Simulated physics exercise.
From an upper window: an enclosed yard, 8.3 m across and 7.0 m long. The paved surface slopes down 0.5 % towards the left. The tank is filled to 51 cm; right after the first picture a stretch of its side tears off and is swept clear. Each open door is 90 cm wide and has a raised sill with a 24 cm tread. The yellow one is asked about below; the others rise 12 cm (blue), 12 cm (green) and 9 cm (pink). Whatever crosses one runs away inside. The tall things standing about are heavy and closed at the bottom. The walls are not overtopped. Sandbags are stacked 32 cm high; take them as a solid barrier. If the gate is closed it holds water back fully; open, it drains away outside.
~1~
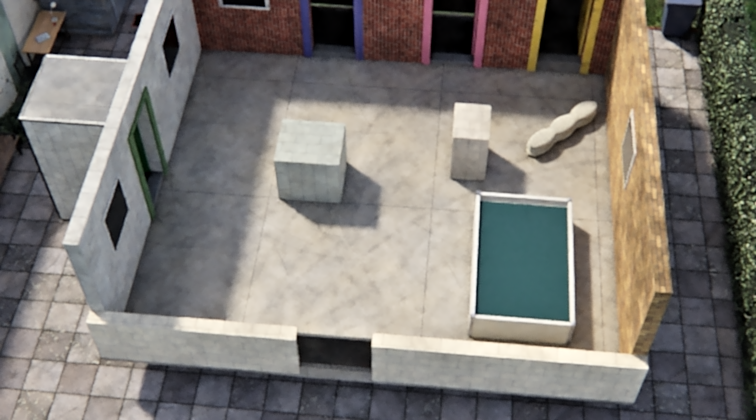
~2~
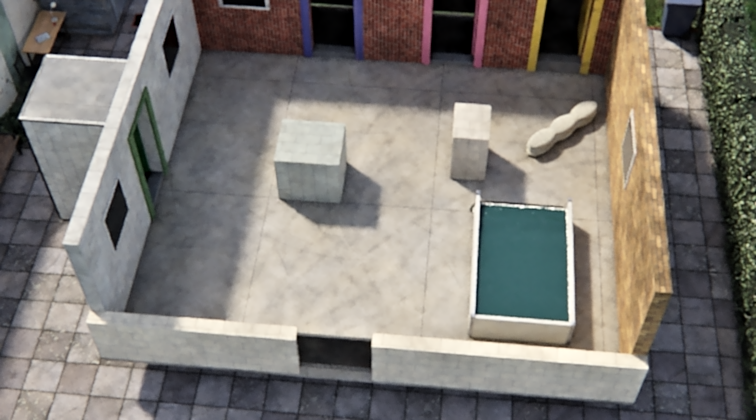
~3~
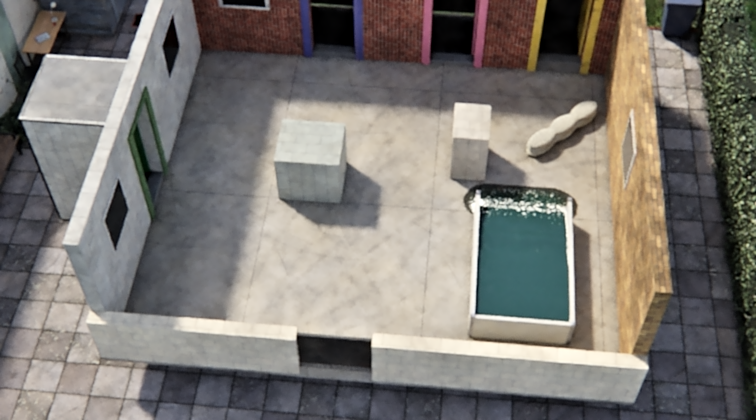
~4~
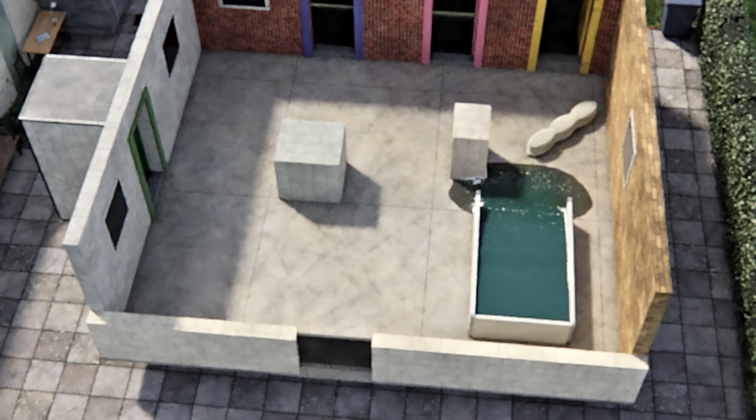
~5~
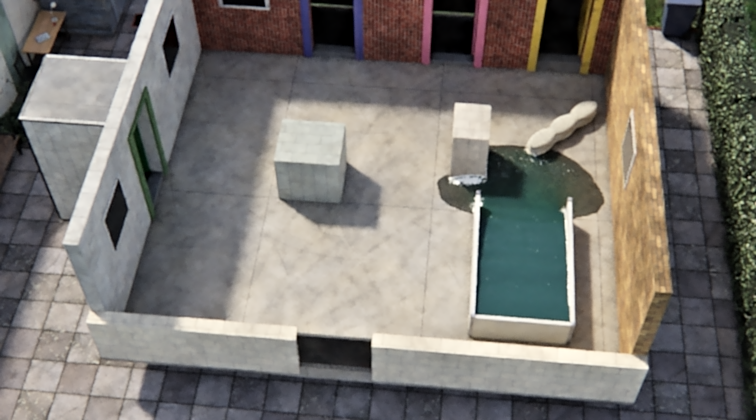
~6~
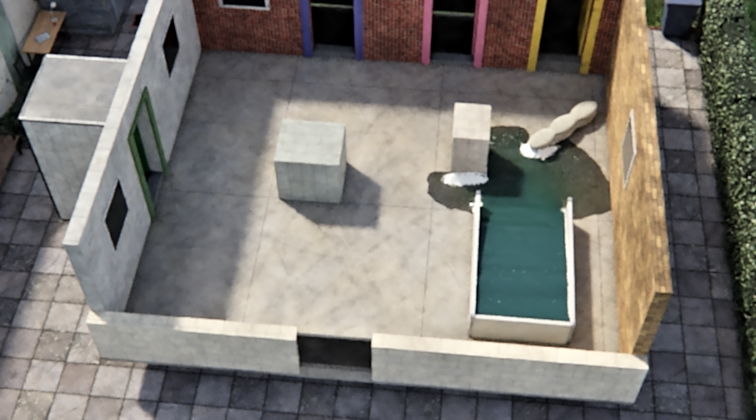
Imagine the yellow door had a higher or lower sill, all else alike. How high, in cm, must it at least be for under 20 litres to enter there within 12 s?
At least 15 cm or so.
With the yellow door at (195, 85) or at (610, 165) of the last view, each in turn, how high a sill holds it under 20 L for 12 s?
About 7.5 and 18 cm.
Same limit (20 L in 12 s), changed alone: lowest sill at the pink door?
Roughly 10.5 cm at pink.
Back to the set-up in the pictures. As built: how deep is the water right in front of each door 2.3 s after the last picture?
Depths in cm: Blue 1, green 0, pink 14, yellow 22.
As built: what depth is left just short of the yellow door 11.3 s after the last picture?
About 3.0 cm.
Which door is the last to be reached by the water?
Last comes the green one.
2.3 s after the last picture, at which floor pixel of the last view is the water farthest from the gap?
Around (330, 62).
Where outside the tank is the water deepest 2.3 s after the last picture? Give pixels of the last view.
At about (608, 139).
Then, 0.7 s after the last picture water covers 15 % of the floor, deepest (28 cm) near (532, 162); it has not reached the yellow door.
Then, 2.3 s after the last picture water covers 30 % of the floor, deepest (29 cm) near (608, 139); 22 cm at the yellow door, 0 litres in over its 25 cm sill.
Then, 11.3 s after the last picture water covers 90 % of the floor, deepest (11 cm) near (160, 342); 3 cm at the yellow door, 0 litres in over its 25 cm sill.
At the yellow door as built, the water peaked near 22 cm, 2.3 s after the last picture.
With a sill of 12.5 cm, 40 litres would have come in within the 12 s; with 17 cm, 11 litres. So under 20 litres takes about 15 cm.
